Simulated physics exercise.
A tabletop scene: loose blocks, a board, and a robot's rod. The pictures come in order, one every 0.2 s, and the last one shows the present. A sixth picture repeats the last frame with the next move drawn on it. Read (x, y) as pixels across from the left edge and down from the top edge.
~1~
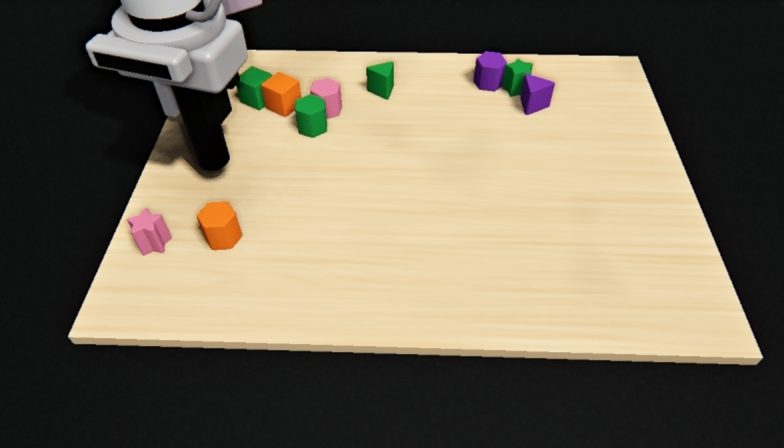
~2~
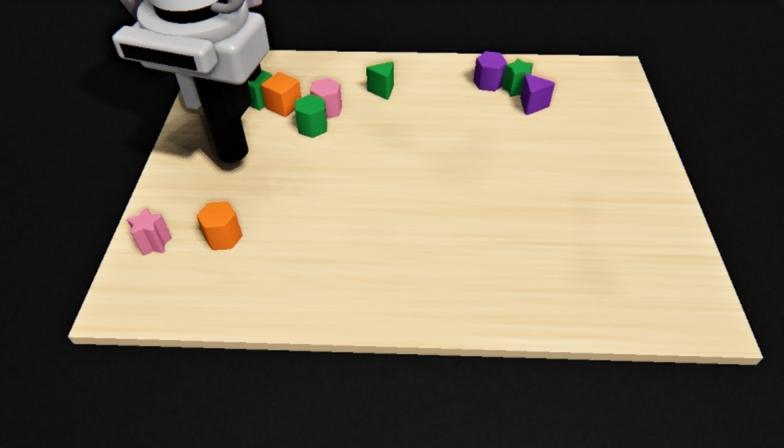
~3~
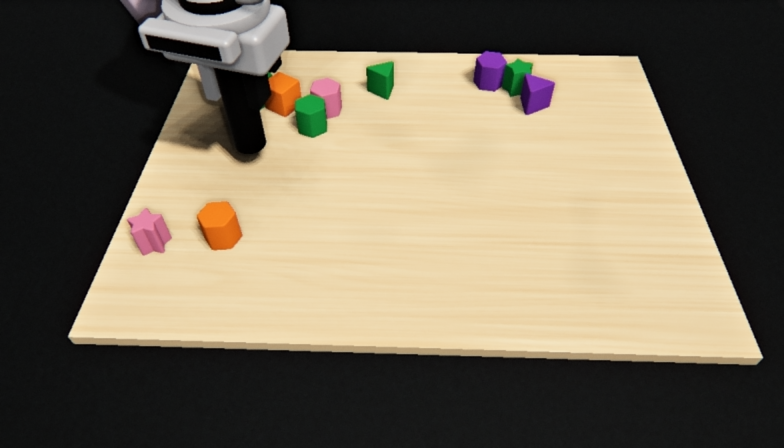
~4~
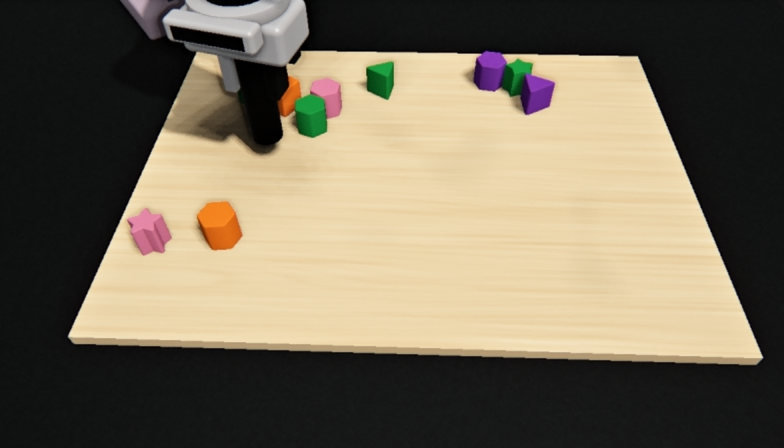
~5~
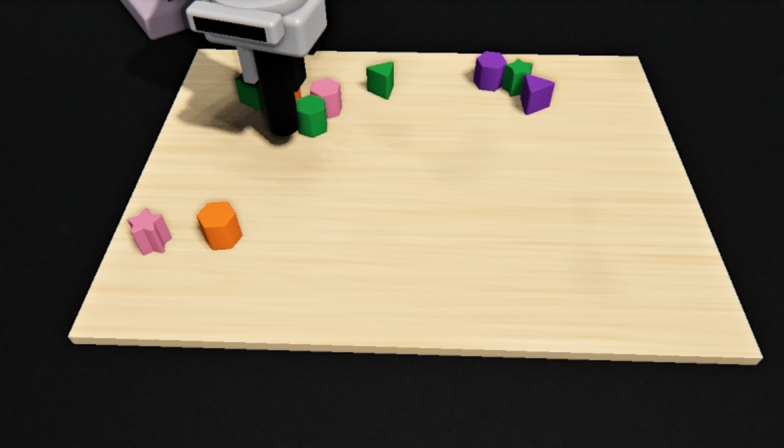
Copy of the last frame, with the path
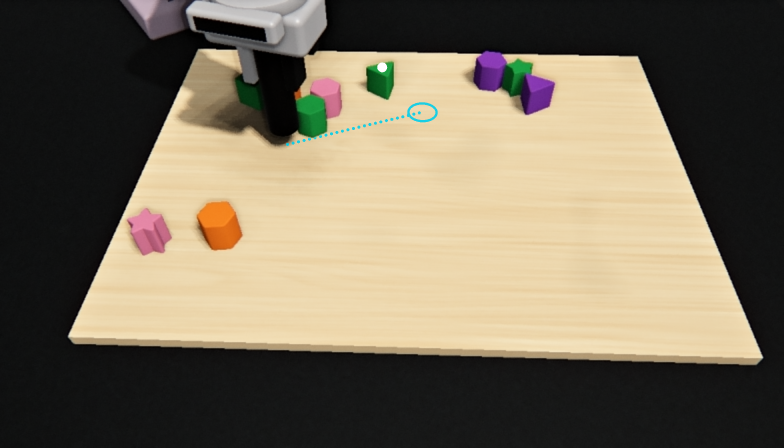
At first, a robot's dark rod stands near the left side of a wooden board scattered with colourful blocks. It moves steadily right and slightly away from the viewer, while the blocks stay still. By the end, it stands beside the green six-sided block, covering most of the orange square one.
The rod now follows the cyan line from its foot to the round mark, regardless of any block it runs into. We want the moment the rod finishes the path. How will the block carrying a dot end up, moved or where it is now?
Left where it is.
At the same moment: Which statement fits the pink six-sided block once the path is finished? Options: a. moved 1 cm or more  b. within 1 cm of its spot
The one that fits is a, moved 1 cm or more.
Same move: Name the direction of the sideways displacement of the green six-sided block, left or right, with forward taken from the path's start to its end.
Facing from start to end, it shifts left.
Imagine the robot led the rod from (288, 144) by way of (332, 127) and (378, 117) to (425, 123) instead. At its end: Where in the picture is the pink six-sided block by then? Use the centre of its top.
The point I'd pick in the picture is (347, 63).
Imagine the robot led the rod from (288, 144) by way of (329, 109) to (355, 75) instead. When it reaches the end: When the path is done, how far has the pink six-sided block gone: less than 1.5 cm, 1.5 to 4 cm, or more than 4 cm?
Distance: Above 4 cm.
The line goes from (288, 144) directly to (423, 112); the dot is on the green triangular piece.
What follows on the original path. One third of the way, rod at (333, 115); green six-sided block at (344, 90), turned 30° anticlockwise; pink six-sided block at (338, 74), turned 45° anticlockwise.
Two thirds of the way, rod at (380, 105); green six-sided block at (365, 82), turned 100° anticlockwise; pink six-sided block at (340, 71), turned 65° anticlockwise.
At the end, rod at (423, 95); green six-sided block at (365, 82), turned 100° anticlockwise; pink six-sided block at (340, 71), turned 65° anticlockwise; green triangular piece unmoved.
